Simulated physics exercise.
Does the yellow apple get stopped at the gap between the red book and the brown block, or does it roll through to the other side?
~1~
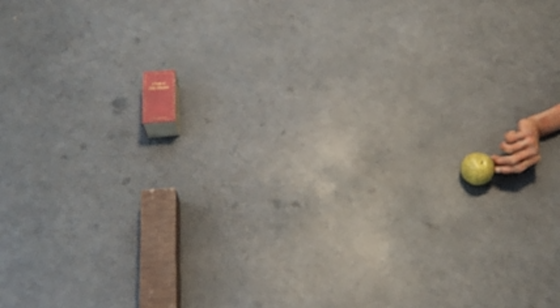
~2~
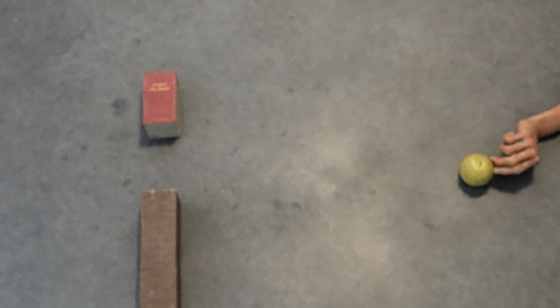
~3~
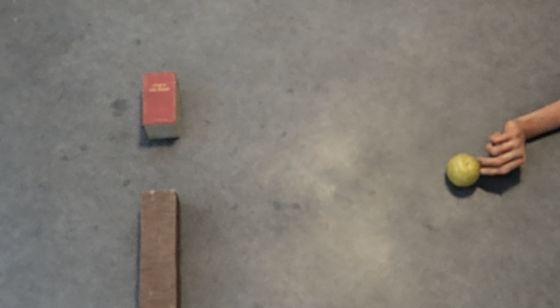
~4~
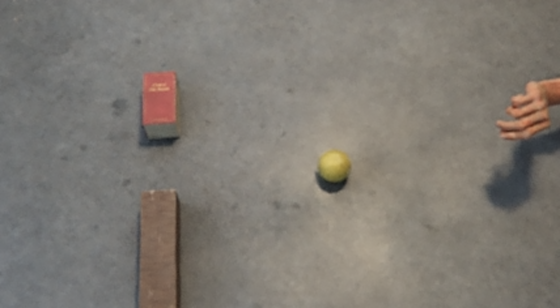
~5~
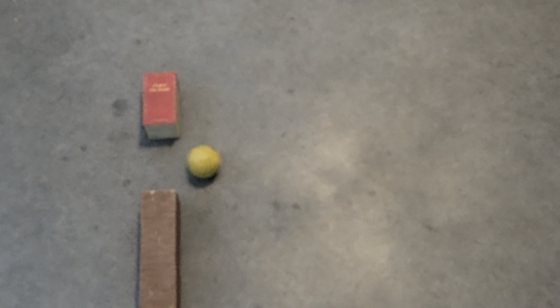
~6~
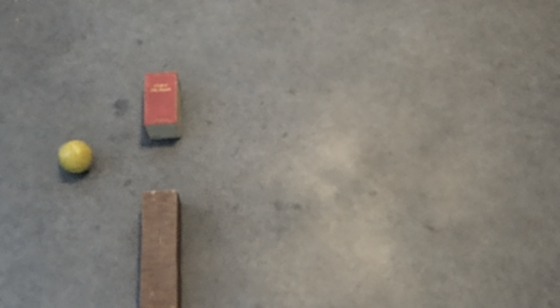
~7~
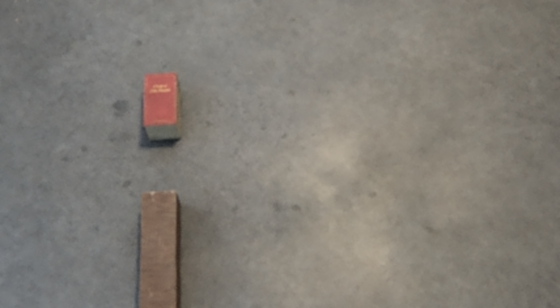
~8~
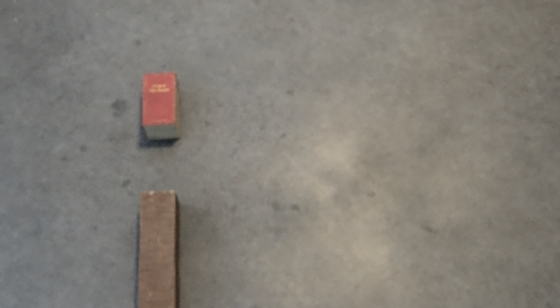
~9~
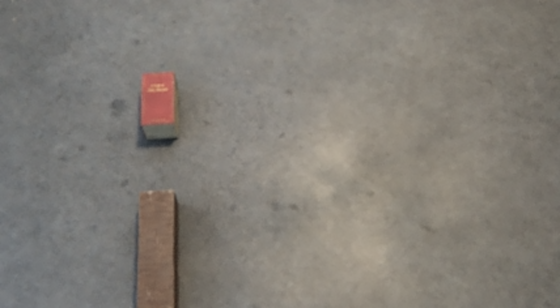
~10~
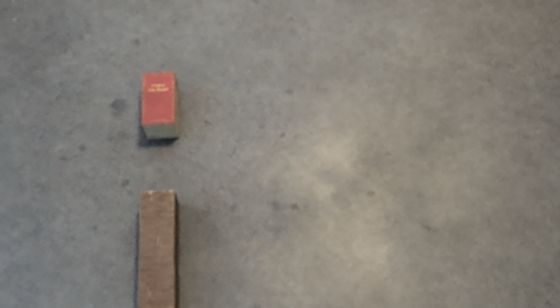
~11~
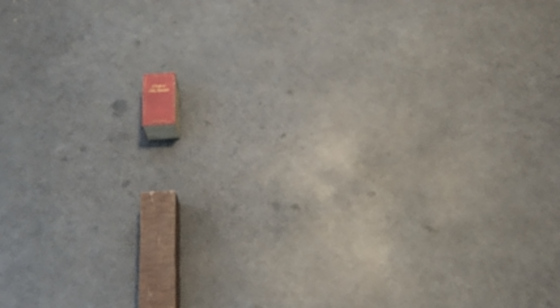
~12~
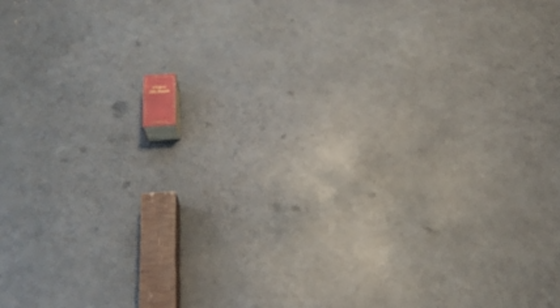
It rolls through the gap between the red book and the brown block and comes out on the left side.
